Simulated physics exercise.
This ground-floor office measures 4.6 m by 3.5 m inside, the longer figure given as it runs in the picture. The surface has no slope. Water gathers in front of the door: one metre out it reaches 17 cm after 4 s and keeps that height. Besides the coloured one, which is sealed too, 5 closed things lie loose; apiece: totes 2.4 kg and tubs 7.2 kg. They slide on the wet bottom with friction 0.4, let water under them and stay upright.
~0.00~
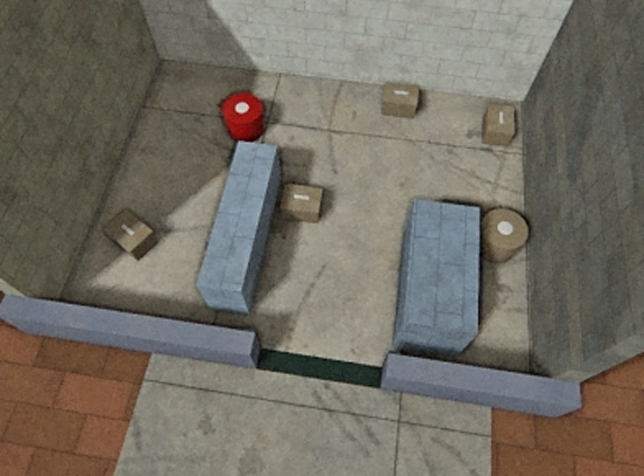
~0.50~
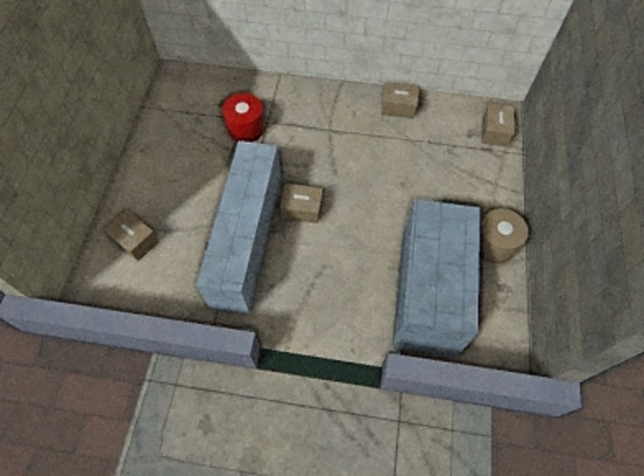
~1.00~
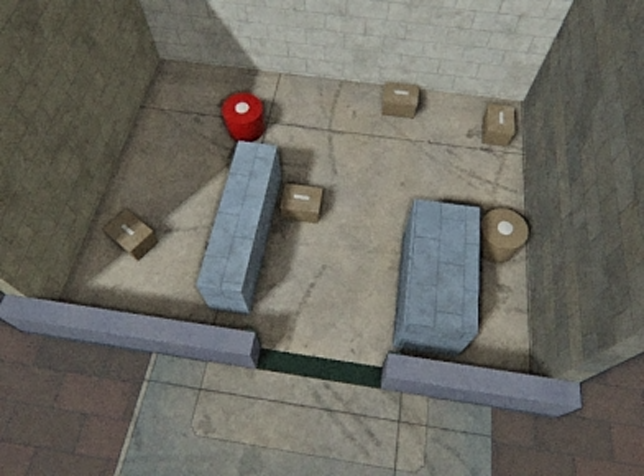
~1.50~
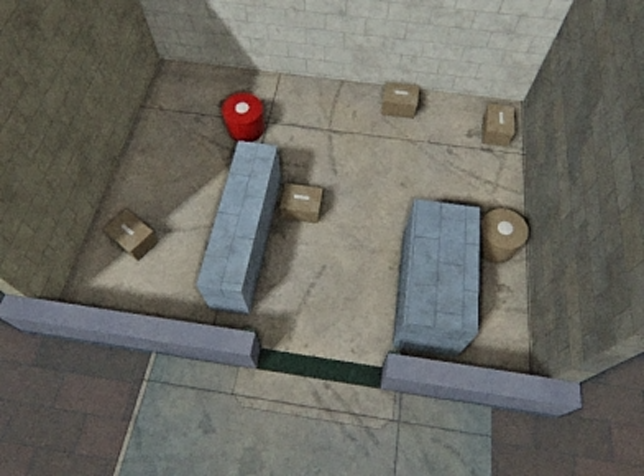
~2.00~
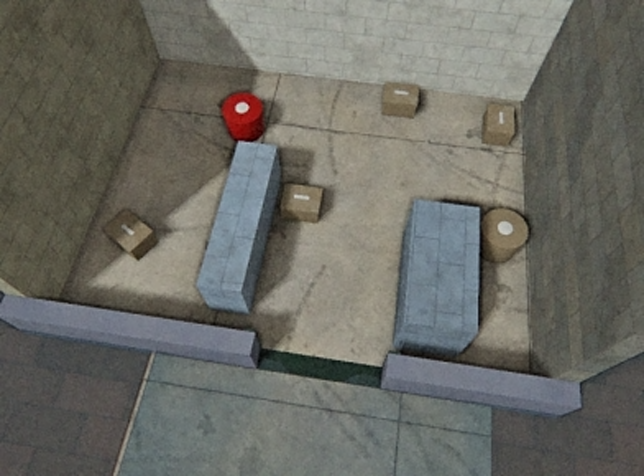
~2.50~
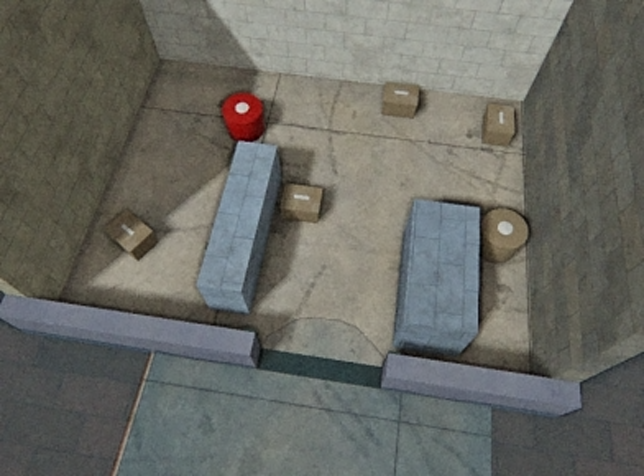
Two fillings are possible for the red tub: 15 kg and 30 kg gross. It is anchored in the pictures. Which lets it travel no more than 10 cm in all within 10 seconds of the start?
For it, the smaller load will do.
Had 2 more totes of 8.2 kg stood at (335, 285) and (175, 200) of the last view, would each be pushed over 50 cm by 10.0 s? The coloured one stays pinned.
In that order: Over, short of it.
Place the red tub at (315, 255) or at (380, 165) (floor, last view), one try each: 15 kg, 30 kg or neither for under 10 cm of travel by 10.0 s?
In that order: Only the larger holds; it takes the larger.
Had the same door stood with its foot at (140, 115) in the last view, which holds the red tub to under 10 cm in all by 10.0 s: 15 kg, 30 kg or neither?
Then only the higher weight holds it.
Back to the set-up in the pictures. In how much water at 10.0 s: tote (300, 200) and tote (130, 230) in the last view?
About 2 and 2 cm.
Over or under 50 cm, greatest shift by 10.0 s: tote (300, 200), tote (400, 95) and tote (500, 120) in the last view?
In turn: Past it, more, over.
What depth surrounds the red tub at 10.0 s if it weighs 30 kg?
About 4 cm.
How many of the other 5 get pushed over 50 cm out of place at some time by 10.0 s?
I count 4.
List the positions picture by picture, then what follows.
The red tub at (242, 108) rests on the ground; water covers 0.0 m2; 0 of 6 have shifted, in the first picture.
The red tub at (242, 108) rests on the ground; 0.0 m2 under water; 0 of 6 have shifted, in the second picture.
The red tub at (242, 108), on the bottom; water covers 0.0 m2; 0 of 6 have shifted, in the third picture.
The red tub at (242, 108) rests on the ground; 0.0 m2 under water; 0 of 6 have shifted, in the fourth picture.
The red tub at (242, 108) rests on the ground; 0.0 m2 under water; 0 of 6 have shifted, in the fifth picture.
The red tub at (242, 108), on the bottom; 0.3 m2 under water; 0 of 6 have shifted, in the sixth picture.
After 3.5 s the red tub would be 0 cm from its start with 15 kg and 0 cm from its start with 30 kg; 0 cm of water round it then.
After 4.5 s the red tub would be 0 cm from its start with 15 kg and 0 cm from its start with 30 kg; 0 cm of water round it then.
After 7.0 s the red tub would be 0 cm from its start with 15 kg and 0 cm from its start with 30 kg; 1 cm of water round it then.
After 10.0 s the red tub would be 0 cm from its start with 15 kg and 0 cm from its start with 30 kg; 4 cm of water round it then.
